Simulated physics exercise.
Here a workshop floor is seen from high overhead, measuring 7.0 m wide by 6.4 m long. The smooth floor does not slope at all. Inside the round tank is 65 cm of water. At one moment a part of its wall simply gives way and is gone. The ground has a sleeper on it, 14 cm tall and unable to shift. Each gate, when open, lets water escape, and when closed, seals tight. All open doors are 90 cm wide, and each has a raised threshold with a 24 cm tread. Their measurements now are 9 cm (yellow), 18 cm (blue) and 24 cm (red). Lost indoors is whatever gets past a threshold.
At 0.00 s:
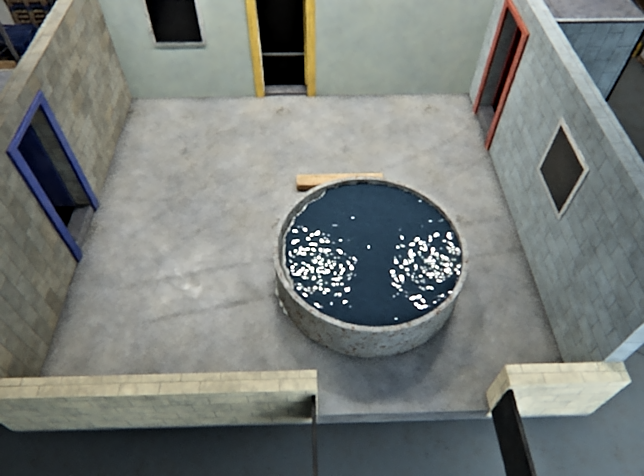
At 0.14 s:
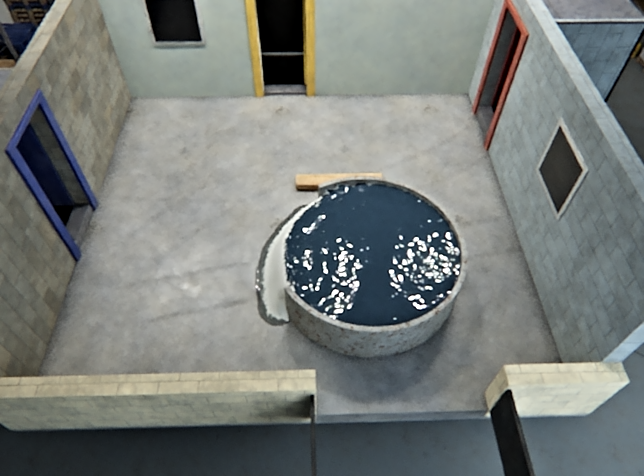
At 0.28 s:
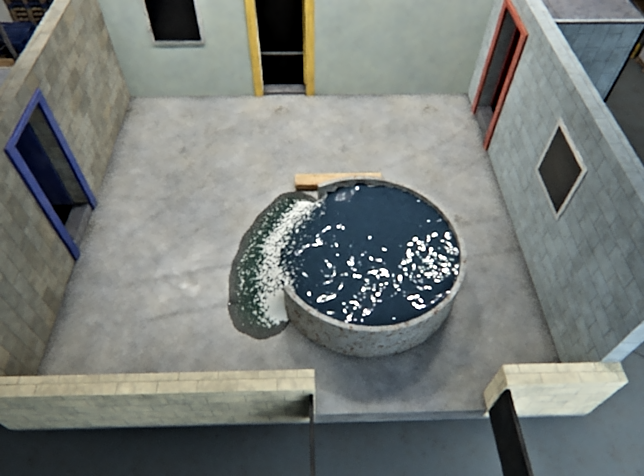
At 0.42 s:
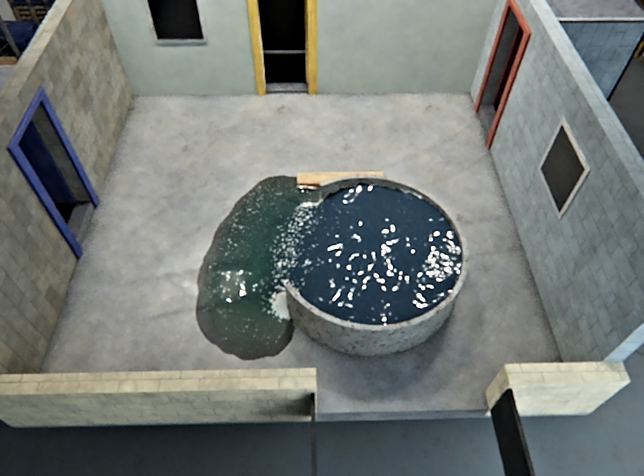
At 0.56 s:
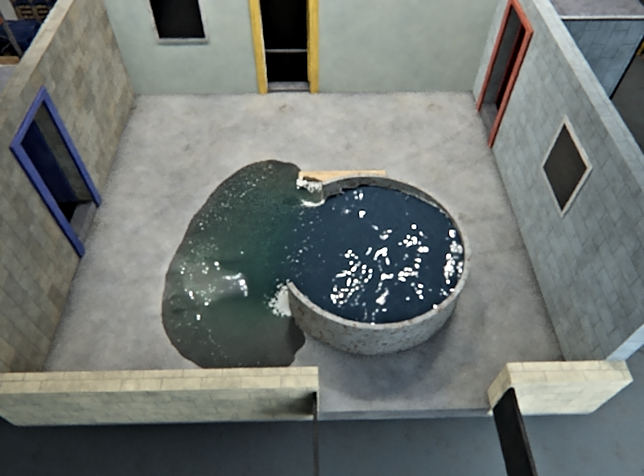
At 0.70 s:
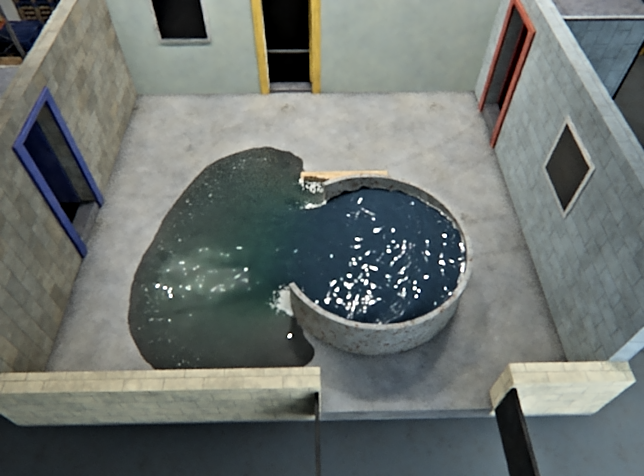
The clip shows a round tank of dark water in a walled room with blue, yellow and red doorways; water pours from the tank's left side and spreads across the grey floor in a widening pool toward the left.
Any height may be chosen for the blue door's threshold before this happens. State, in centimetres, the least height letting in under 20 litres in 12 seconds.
It is roughly 26 cm.
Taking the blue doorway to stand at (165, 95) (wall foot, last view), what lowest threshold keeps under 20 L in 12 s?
About 31 cm.
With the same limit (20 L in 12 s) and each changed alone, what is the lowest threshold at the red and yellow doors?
About 11.5 cm at red and about 6.5 cm at yellow.
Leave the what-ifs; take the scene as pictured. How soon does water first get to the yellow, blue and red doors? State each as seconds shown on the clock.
Yellow: 2.8 s; blue: 1.1 s; red: 6.0 s.
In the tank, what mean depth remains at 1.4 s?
The mean depth is roughly 40 cm.
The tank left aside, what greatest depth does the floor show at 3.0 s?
Roughly 42 cm.
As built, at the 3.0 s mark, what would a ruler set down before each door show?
The yellow door has 2 cm, the blue door 28 cm and the red door 0 cm.
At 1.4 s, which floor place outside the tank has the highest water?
About (280, 258).
After 1.4 s water covers 45 % of the floor, deepest (29 cm) near (280, 258); 23 cm at the blue door, 0 litres in over its 18 cm threshold.
After 3.0 s water covers 50 % of the floor, deepest (42 cm) near (134, 108); 28 cm at the blue door, 75 litres in over its 18 cm threshold.
After 12.0 s water covers 100 % of the floor, deepest (12 cm) near (552, 388); 6 cm at the blue door, 98 litres in over its 18 cm threshold.
At the blue door as built, the water arrived by 1.1 s and peaked near 33 cm at 2.0 s.
With a threshold of 24 cm, 33 litres would have come in within the 12 s; with 32 cm, 1 litre. So under 20 litres takes about 26 cm.
